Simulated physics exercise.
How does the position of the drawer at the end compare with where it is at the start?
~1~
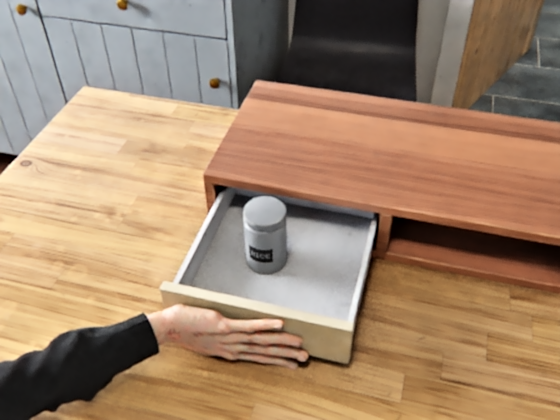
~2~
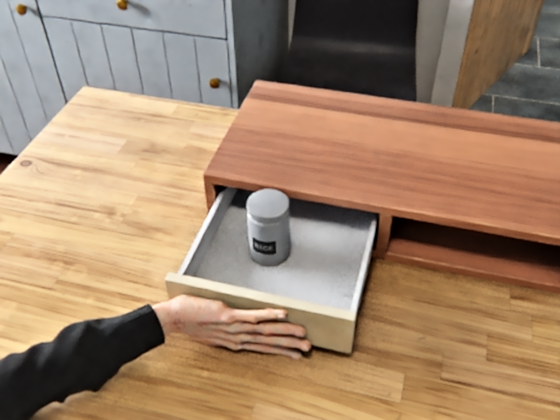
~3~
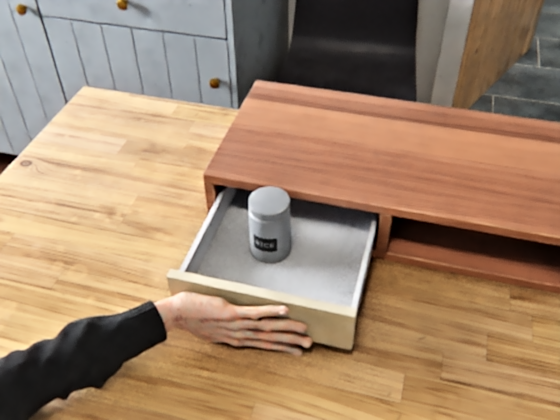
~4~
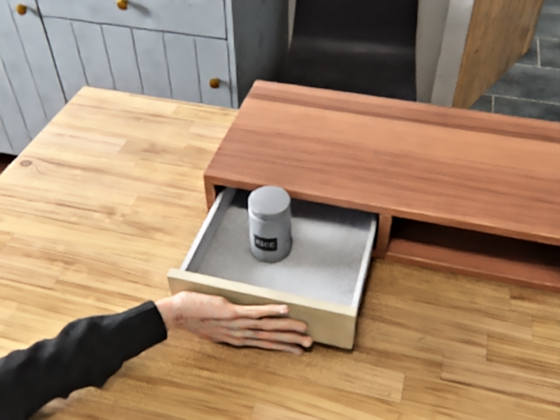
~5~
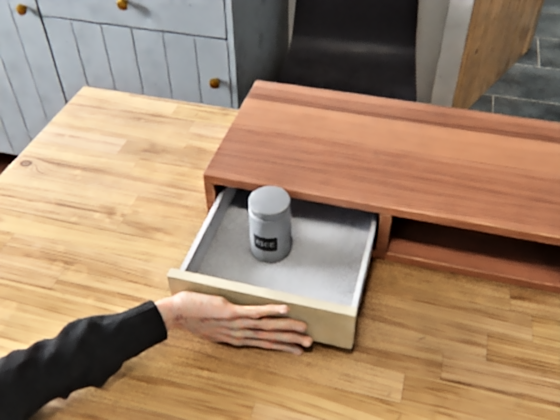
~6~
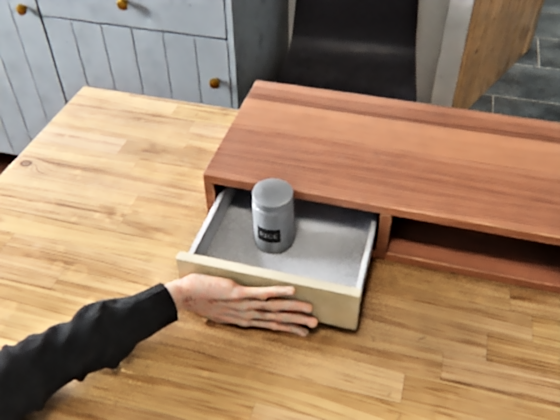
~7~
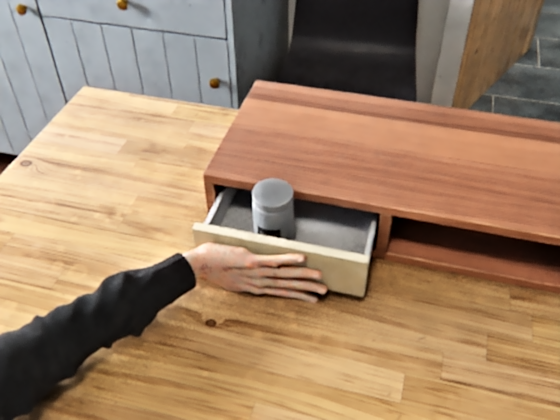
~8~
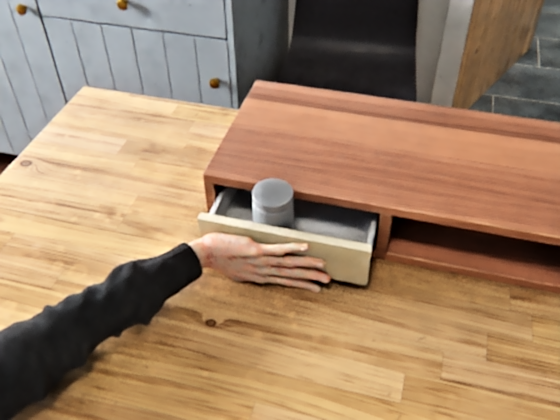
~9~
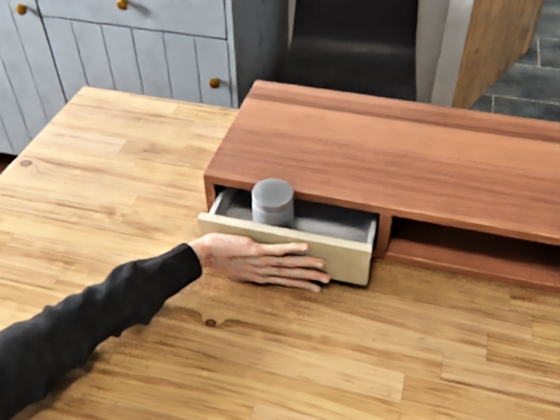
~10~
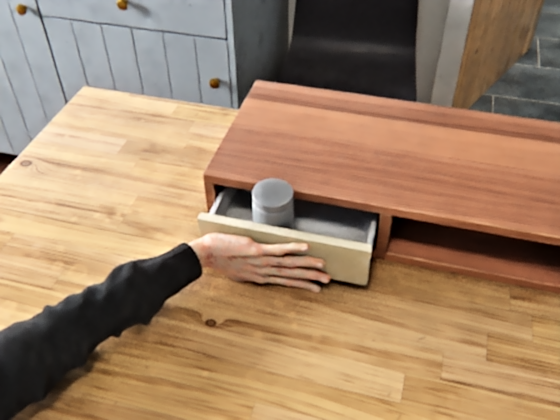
At the end the drawer sits farther into the wooden chest than at the start, though it is still partly open.
A hand pushes a drawer holding a grey jar inward, but it stays partly open.
